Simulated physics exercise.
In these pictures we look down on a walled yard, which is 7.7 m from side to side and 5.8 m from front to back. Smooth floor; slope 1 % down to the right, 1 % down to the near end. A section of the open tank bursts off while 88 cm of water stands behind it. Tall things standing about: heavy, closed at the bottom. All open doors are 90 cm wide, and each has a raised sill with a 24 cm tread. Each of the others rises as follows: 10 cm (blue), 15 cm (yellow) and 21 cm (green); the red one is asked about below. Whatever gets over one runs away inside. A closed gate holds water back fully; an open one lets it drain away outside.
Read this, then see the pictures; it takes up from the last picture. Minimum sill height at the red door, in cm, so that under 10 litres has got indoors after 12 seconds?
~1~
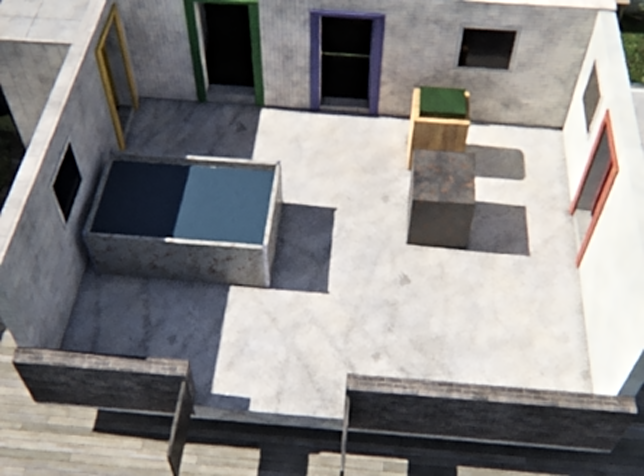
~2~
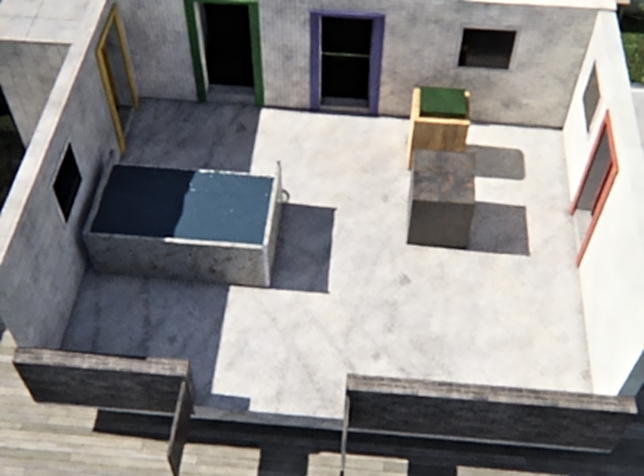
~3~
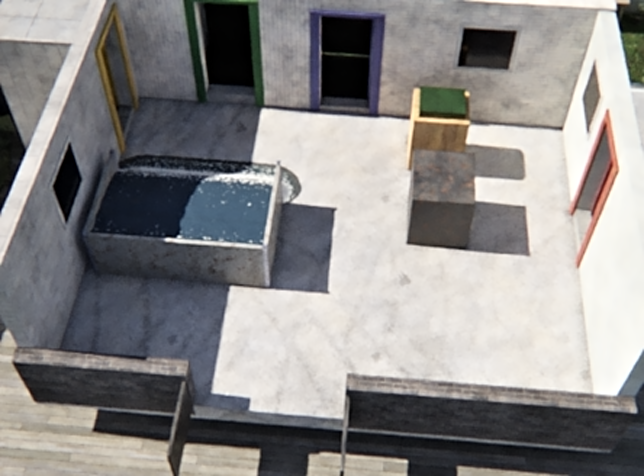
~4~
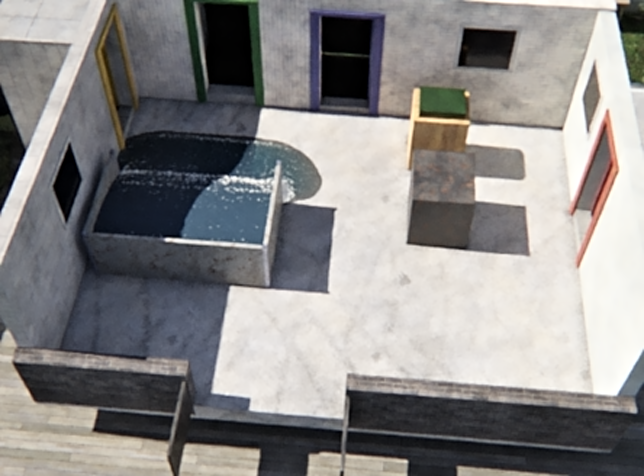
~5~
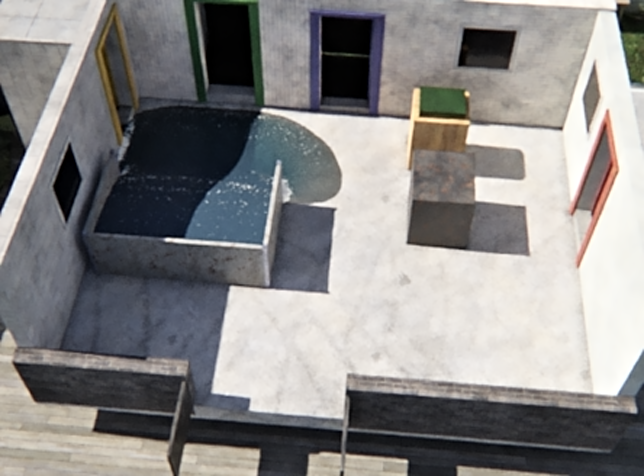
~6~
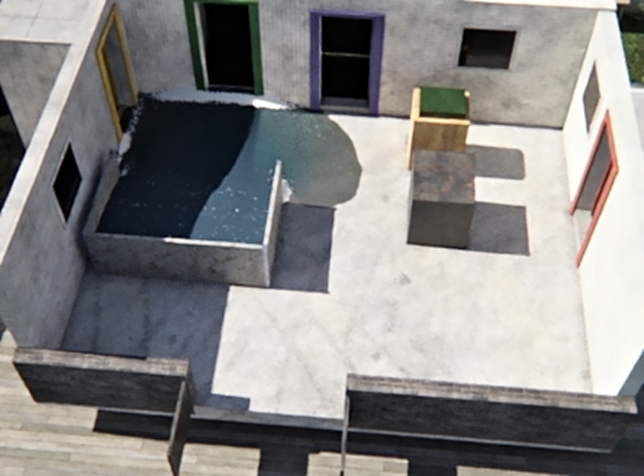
Approx. 8.5 cm.
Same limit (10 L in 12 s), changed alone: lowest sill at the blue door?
Blue door - some 22 centimetres.
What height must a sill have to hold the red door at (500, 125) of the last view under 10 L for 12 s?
You'd want it roughly 9.5 cm high.
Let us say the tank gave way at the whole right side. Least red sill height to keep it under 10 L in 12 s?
You'd want it roughly 17 centimetres tall.
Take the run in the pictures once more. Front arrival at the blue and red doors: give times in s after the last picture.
Blue 0.1 s, red 2.6 s.
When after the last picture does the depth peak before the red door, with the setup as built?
Around 5.5 s.
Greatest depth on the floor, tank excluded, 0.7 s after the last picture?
Roughly 59 cm.
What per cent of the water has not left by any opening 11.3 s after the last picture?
I'd put it at about 72 per cent.
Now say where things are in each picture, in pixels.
In the first picture, still water, 88 cm deep, in the open tank at (186, 201); the red door at (591, 197) is dry.
In the second picture, the front is at a hidden place, 0.3 m from the gap on the far side; 0.7 m2 of floor is wet, 88 cm left at the back.
In the third picture, the gap is on the far side, the front 0.8 m out at a hidden place; the back of the open tank holds 83 cm.
In the fourth picture, the front is at (156, 134), 1.4 m from the gap on the far side; 4.2 m2 of floor is wet, 76 cm left at the back.
In the fifth picture, the front is at (173, 109), 2.0 m from the gap on the far side; 6.8 m2 of floor is wet, 74 cm left at the back.
In the sixth picture, water pours out on the far side and has run 2.4 m, to (208, 89); about 12 cm deep outside, 68 cm at the back; 3.8 m in a straight line remain to the red door at (591, 197).
Then, 0.7 s after the last picture water covers 25 % of the floor, deepest (59 cm) near (150, 98); it has not reached the red door.
Then, 2.3 s after the last picture water covers 40 % of the floor, deepest (38 cm) near (556, 128); it has not reached the red door.
Then, 11.3 s after the last picture water covers 95 % of the floor, deepest (14 cm) near (588, 424); 8 cm at the red door, 0 litres in over its 18 cm sill.
At the red door as built, the water peaked near 11 cm, 5.7 s after the last picture.
With a sill of 7 cm, 27 litres would have come in within the 12 s; with 10 cm, 3 litres. So under 10 litres takes about 8.5 cm.
